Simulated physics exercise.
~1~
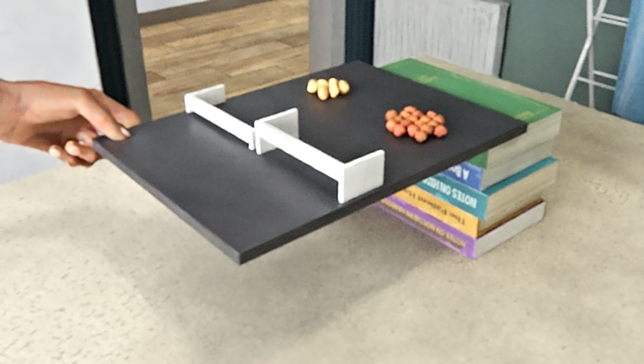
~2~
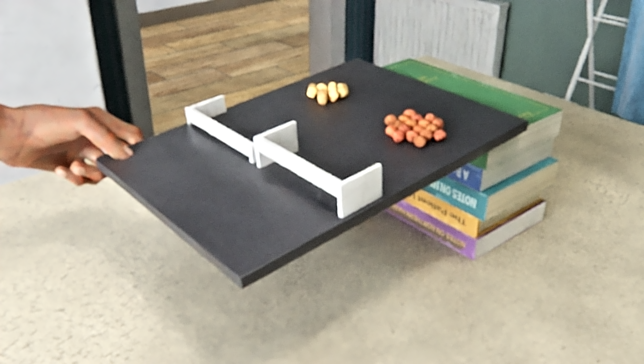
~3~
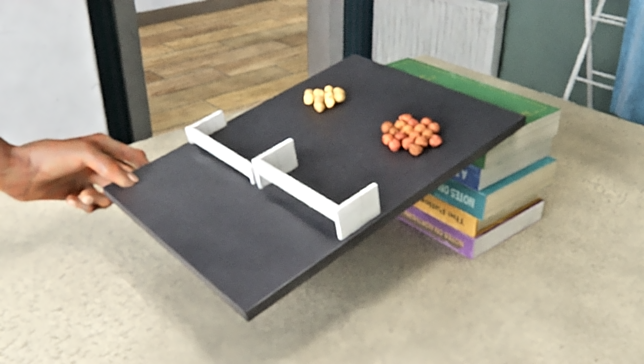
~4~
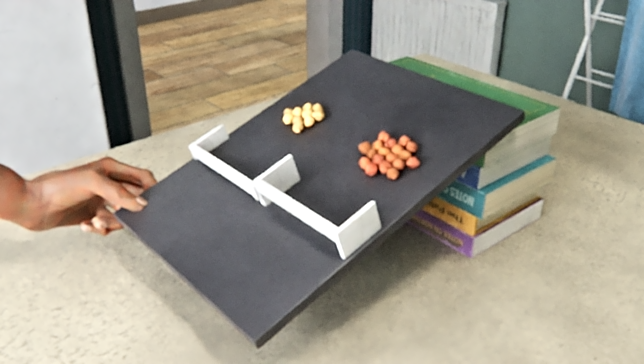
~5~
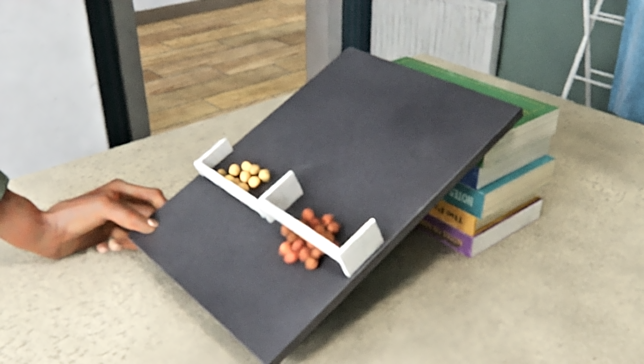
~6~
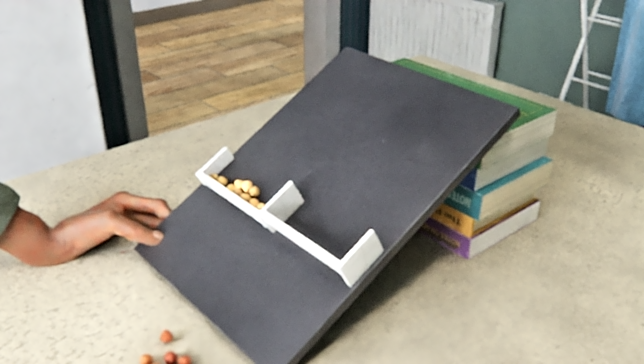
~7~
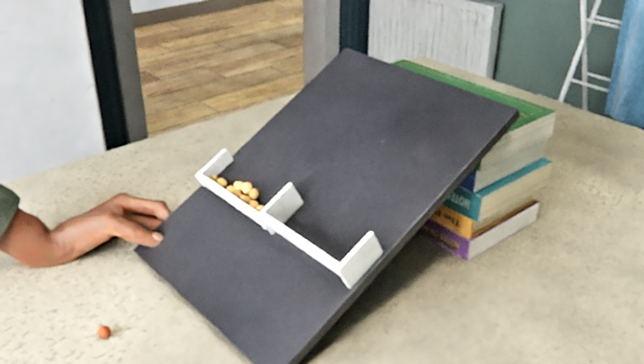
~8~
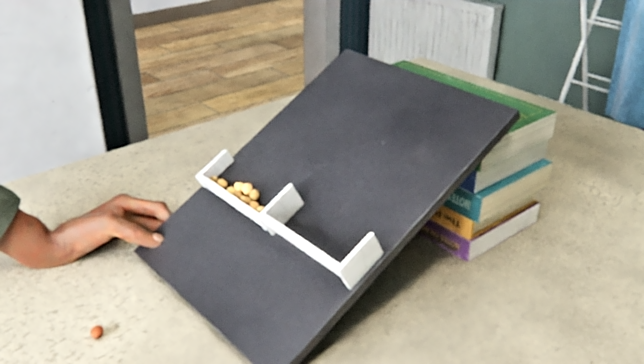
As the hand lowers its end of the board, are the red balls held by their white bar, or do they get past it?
The red balls slip under their white bar and roll off the board, while the yellow ones are stopped by theirs.
